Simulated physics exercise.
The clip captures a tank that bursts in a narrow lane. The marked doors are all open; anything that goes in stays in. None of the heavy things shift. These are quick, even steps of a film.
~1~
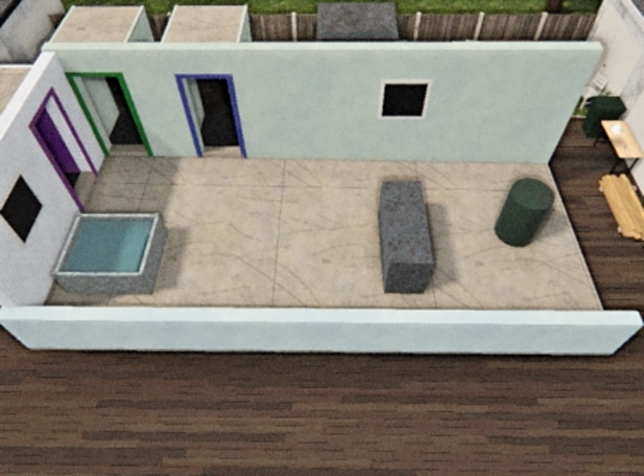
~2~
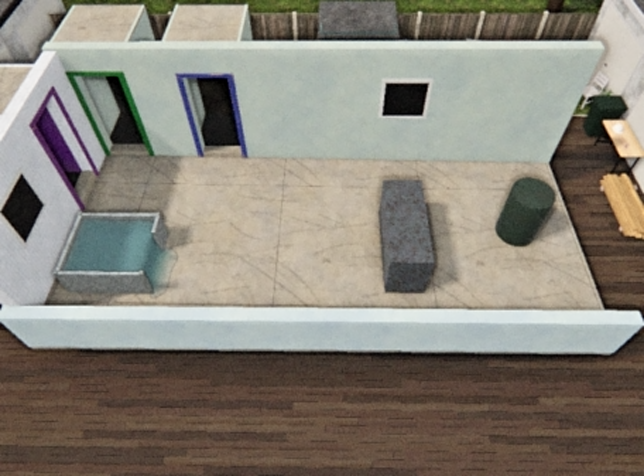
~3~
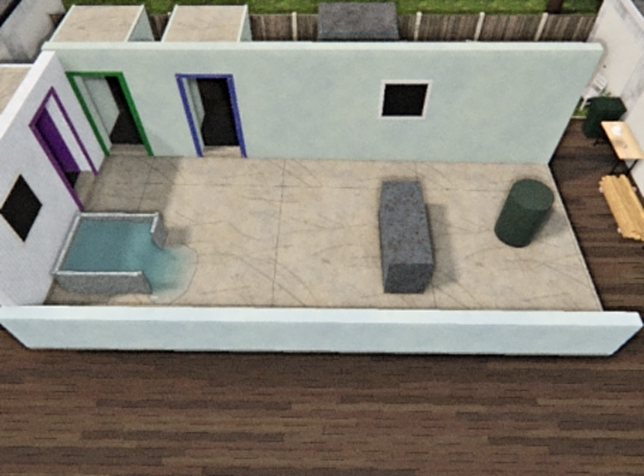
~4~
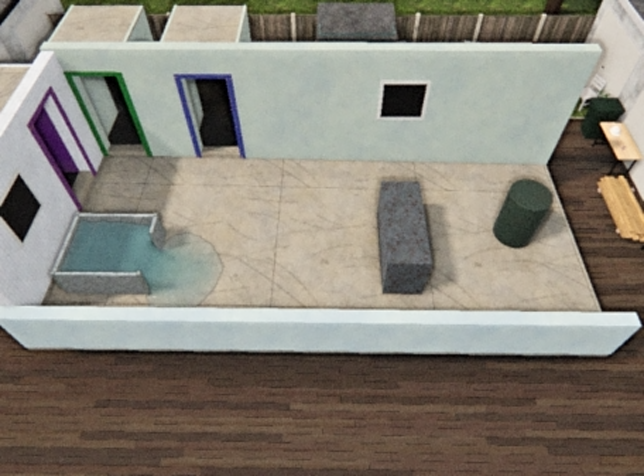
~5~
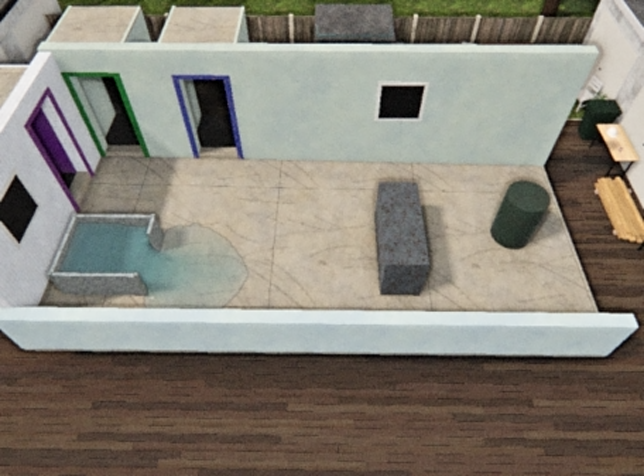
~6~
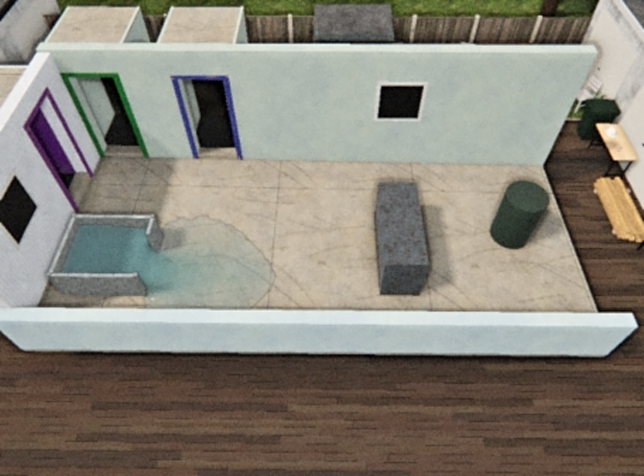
A tank of still water opens on its right side and water spreads rightward across the floor.
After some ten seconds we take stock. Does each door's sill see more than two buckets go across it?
In the end the blue door will receive two buckets or fewer; the purple door will receive two buckets or fewer; the green door will receive two buckets or fewer.
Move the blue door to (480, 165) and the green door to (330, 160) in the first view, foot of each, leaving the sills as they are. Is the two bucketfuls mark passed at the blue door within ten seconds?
Blue falls short.
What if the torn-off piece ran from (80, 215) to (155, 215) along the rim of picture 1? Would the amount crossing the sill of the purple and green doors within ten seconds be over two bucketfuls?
Looking at it, the purple door ends up below and the green door ends up above.
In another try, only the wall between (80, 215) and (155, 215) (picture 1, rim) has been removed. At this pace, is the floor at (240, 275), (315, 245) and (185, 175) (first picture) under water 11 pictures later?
Taken one by one: Unaffected, then unaffected, then sodden.
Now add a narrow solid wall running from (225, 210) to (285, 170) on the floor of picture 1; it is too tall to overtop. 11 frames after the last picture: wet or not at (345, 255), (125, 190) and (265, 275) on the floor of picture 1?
Lab note - spot 1 inundated, spot 2 parched, spot 3 inundated.
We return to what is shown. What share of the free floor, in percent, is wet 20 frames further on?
The answer is around 45 per cent.
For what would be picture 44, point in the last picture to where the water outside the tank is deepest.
It should be roughly at (374, 288).
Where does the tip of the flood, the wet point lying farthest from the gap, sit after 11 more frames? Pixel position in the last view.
The farthest point of the front sits at (458, 333).
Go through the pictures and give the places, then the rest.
In the first picture, still water in the tank at (110, 246).
In the second picture, water pours out at (153, 266) and has run to (157, 293).
In the third picture, water pours out at (152, 266) and has run to (193, 257).
In the fourth picture, the front is at (218, 266), out from the gap at (151, 267).
In the fifth picture, water pours out at (148, 268) and has run to (243, 270).
In the sixth picture, water pours out at (148, 268) and has run to (270, 278).
A moment on, water covers 25 % of the floor; the blue door not reached, the purple door not reached, the green door not reached.
Next, water covers 30 % of the floor; the blue door not reached, the purple door not reached, the green door not reached.
Then, water covers 45 % of the floor; the blue door not reached, the purple door not reached, the green door not reached.
Later, water covers 55 % of the floor; the blue door not reached, the purple door not reached, the green door not reached.
In the end, water covers 50 % of the floor; the blue door not reached, the purple door not reached, the green door not reached.
